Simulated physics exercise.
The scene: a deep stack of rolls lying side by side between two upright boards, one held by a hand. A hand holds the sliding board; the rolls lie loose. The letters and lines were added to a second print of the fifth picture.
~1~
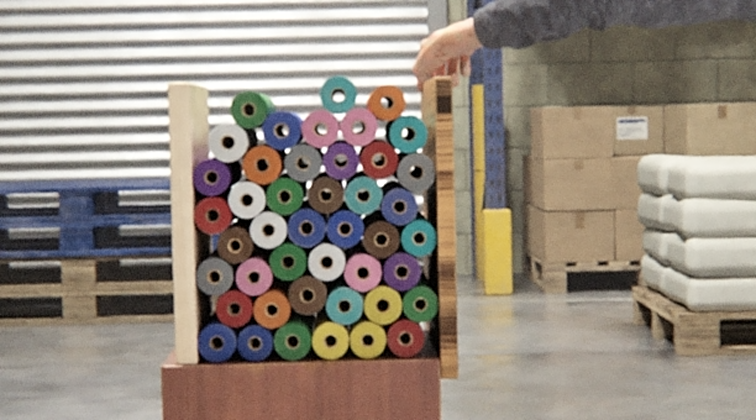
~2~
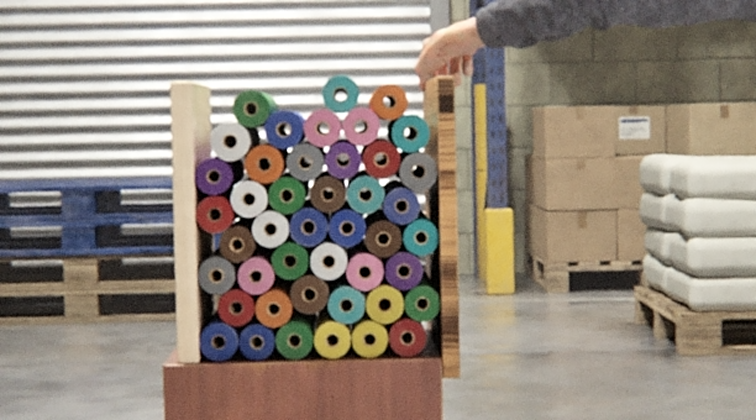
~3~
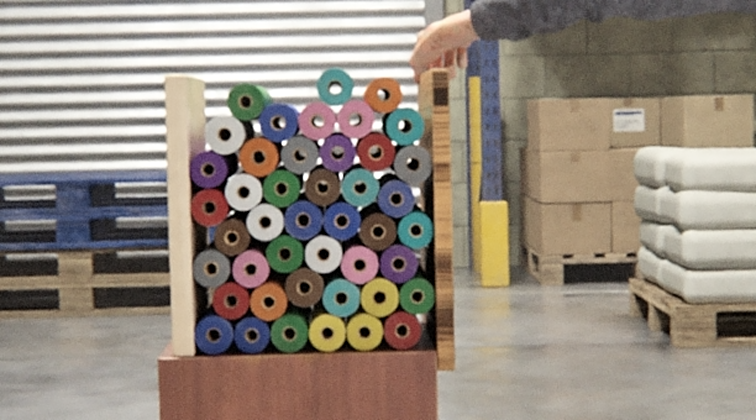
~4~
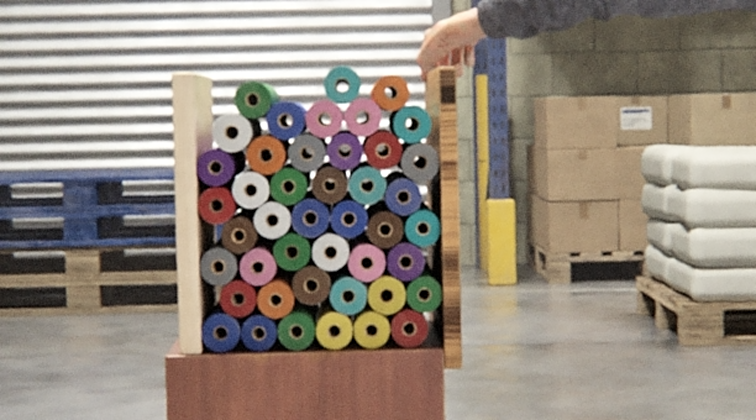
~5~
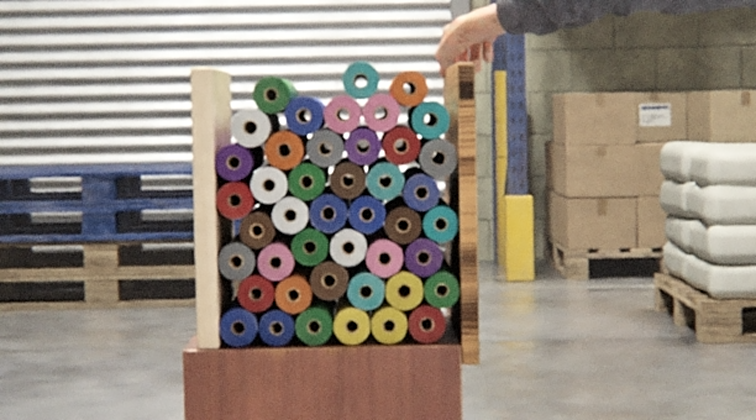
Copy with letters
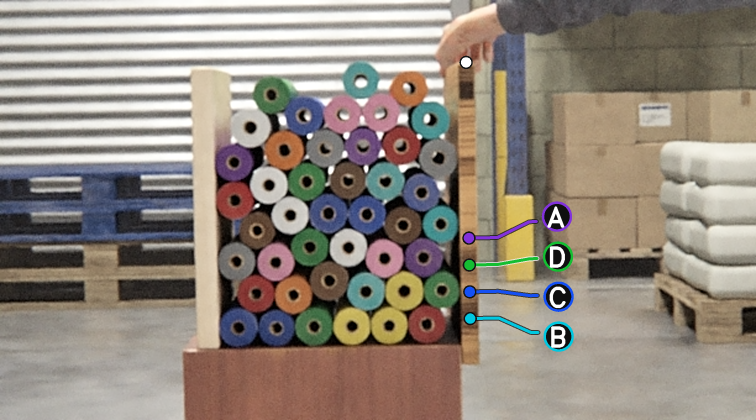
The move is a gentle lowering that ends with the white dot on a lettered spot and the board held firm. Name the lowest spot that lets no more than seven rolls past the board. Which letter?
The answer is mark A.
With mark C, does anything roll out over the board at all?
At C: Yes.
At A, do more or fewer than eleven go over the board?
Fewer than eleven.
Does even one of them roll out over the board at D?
Yes, at D.
On the marked copy, A at (469, 238); B at (470, 318); C at (470, 292); D at (469, 265); the white dot at (466, 62).
Taking A. A third of the way, top of the board (458, 138).
Two thirds of the way, top of the board (460, 221).
When it is over, top of the board (460, 238), about four out over the board.
As for the rest, B more than seven out over the board; C more than seven out over the board; D more than seven out over the board.
